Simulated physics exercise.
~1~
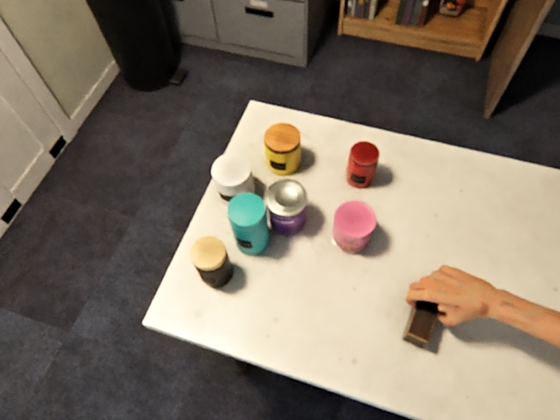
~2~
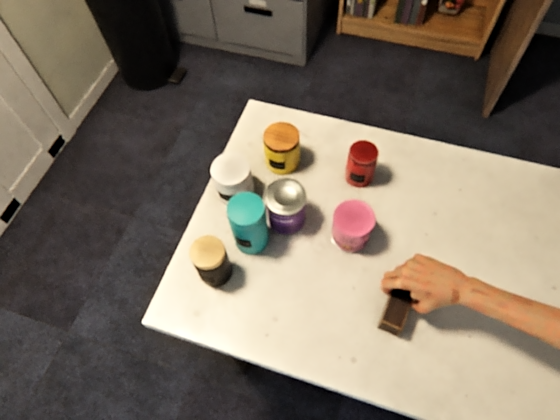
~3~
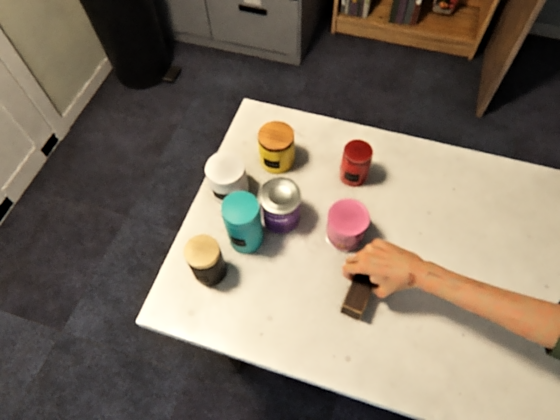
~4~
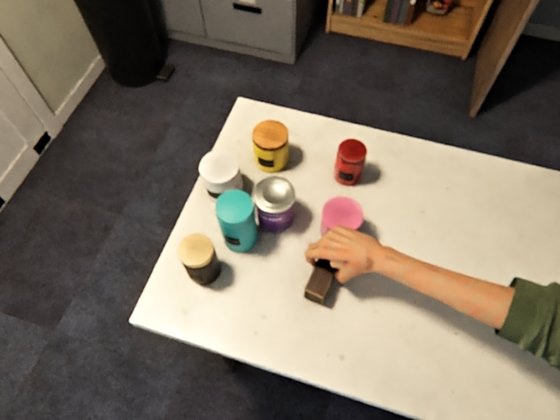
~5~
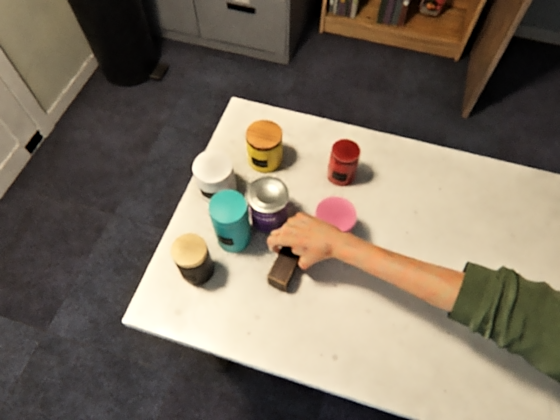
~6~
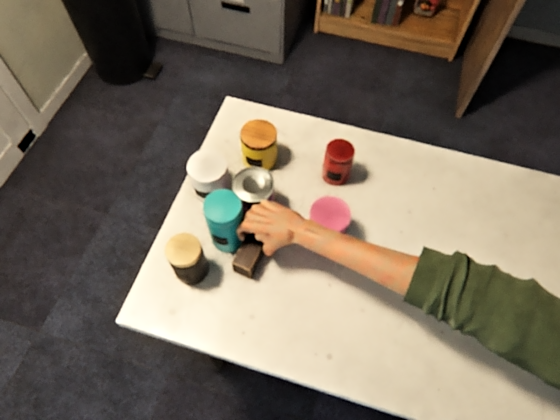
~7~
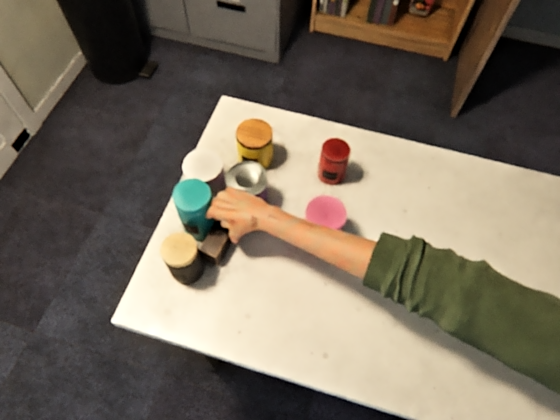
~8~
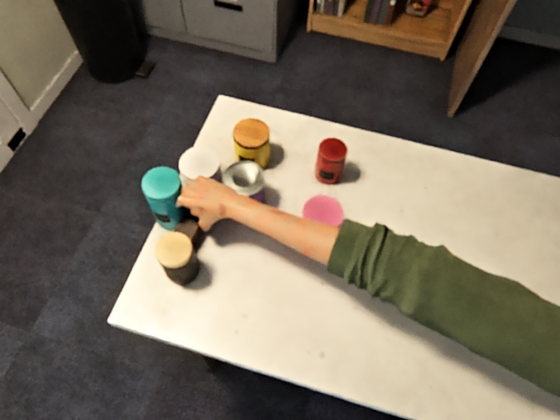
A hand slides a dark block left across the table, pushing aside purple and turquoise containers.
